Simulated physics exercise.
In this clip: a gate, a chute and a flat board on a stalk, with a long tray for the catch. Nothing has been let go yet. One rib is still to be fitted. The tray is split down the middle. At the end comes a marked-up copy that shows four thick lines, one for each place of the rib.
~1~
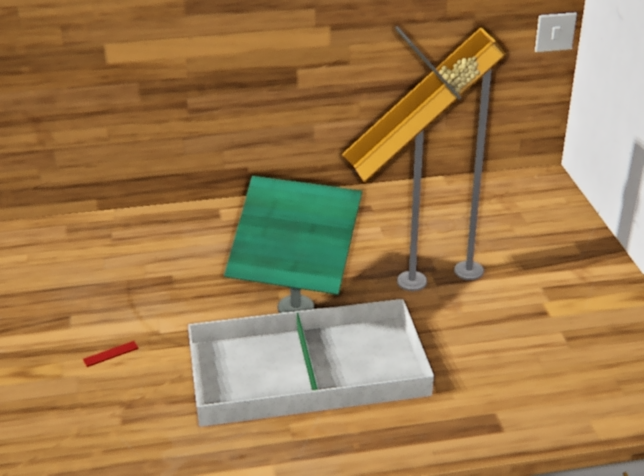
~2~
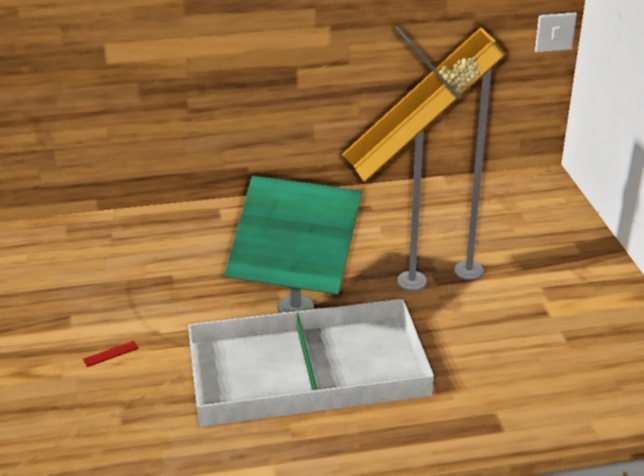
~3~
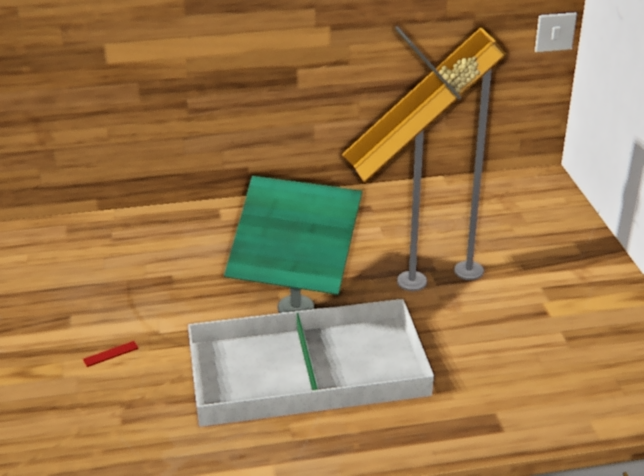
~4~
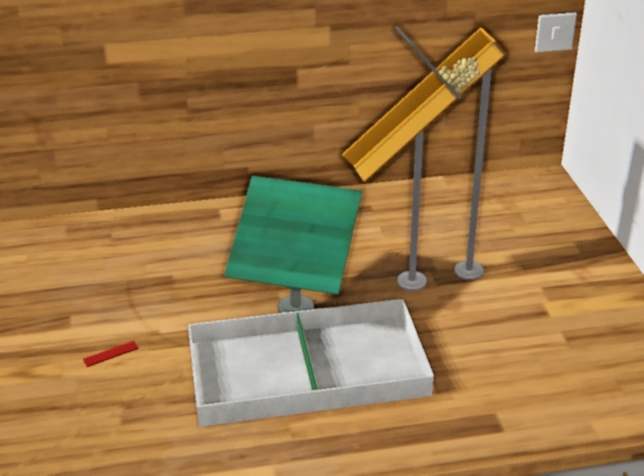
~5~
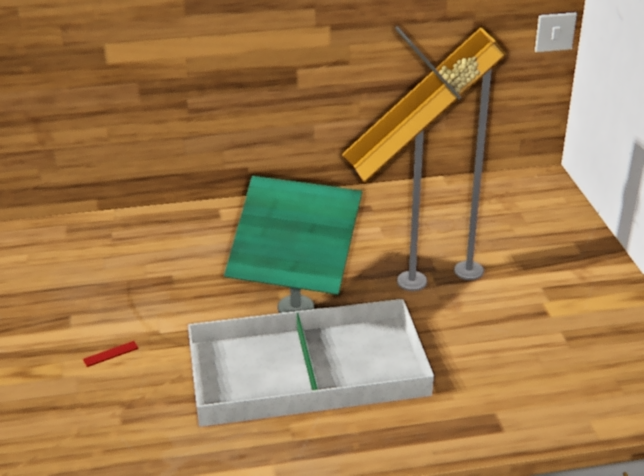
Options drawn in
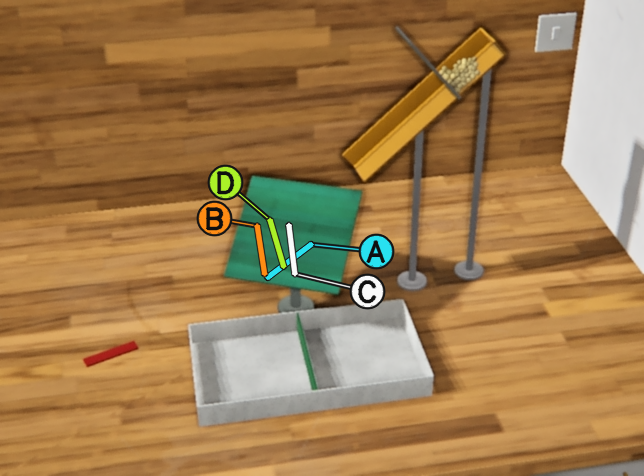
A tilted orange chute on two grey posts held a pile of pale beans behind a bar, above a green board and a divided grey tray, and nothing moved at all.
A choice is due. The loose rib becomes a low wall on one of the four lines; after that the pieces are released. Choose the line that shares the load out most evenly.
I would pick line C.
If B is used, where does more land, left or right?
More lands on the left.
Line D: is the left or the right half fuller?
The left half.
On the marked copy, line A from (311, 244) to (267, 277); line B from (257, 226) to (264, 273); line C from (288, 225) to (294, 273); line D from (270, 220) to (283, 266).
With A, of what is caught, nearly all in the left half, a stray few in the right.
With B, of what is caught, nearly all in the left half, a stray few in the right.
With C, of what is caught, about a third in the left half, about two thirds in the right.
With D, of what is caught, nearly all in the left half, a small part in the right.
